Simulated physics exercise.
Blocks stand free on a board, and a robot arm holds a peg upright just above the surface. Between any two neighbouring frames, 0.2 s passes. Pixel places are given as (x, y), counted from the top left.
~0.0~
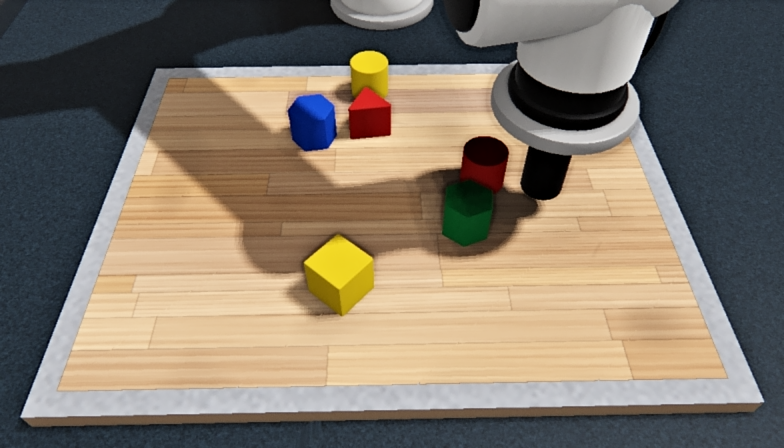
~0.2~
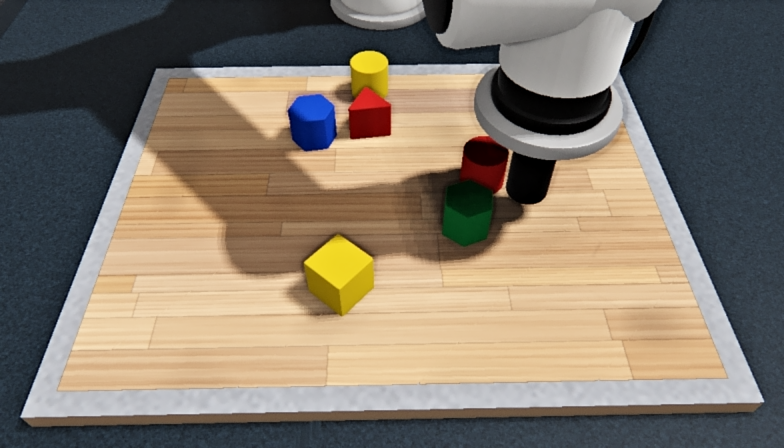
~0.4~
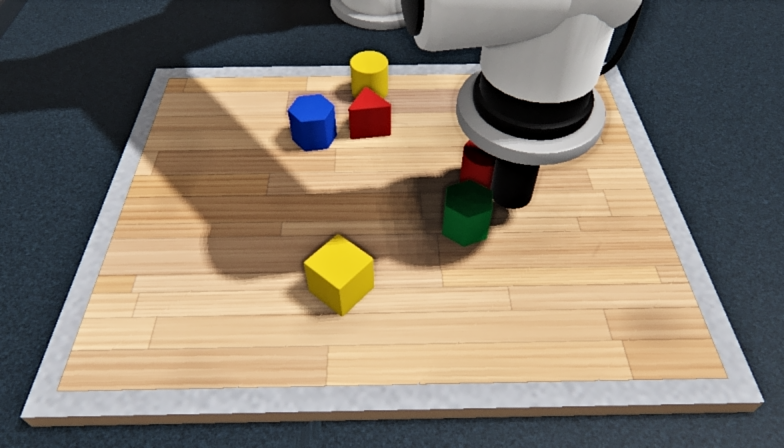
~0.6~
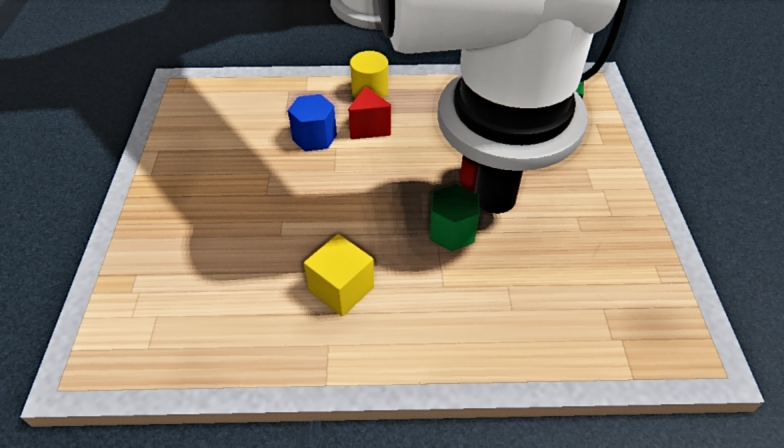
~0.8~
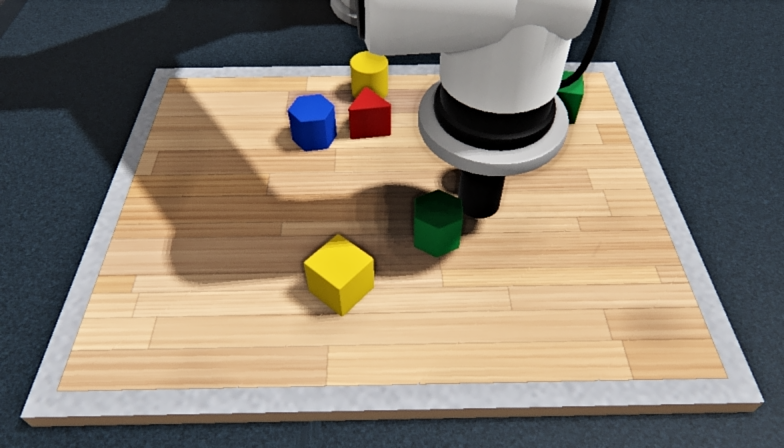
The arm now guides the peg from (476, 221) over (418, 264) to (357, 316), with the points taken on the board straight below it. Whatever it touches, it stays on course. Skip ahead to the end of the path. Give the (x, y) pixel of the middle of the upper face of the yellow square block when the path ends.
I expect it at (313, 268).
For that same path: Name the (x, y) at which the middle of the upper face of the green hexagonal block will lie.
So, by the moment the path ends, you'll find the top centre of the green hexagonal block at (351, 235).
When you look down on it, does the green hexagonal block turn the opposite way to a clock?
Going by the path, no.
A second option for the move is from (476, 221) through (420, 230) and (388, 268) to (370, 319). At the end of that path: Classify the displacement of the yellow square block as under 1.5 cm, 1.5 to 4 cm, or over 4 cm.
It gets moved over 4 cm.
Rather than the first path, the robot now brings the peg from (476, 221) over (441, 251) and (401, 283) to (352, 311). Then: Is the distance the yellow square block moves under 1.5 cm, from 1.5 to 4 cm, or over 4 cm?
That one ends up 1.5 to 4 cm from where it is now.
What follows on the original path. One third of the way, peg (438, 232); green hexagonal block (391, 226), turned 30° clockwise.
Two thirds of the way, peg (398, 264); yellow square block (316, 267); green hexagonal block (355, 235), turned 85° clockwise.
At the end, peg (355, 300); yellow square block (313, 268); green hexagonal block (351, 235), turned 95° clockwise; red circular block not moved.
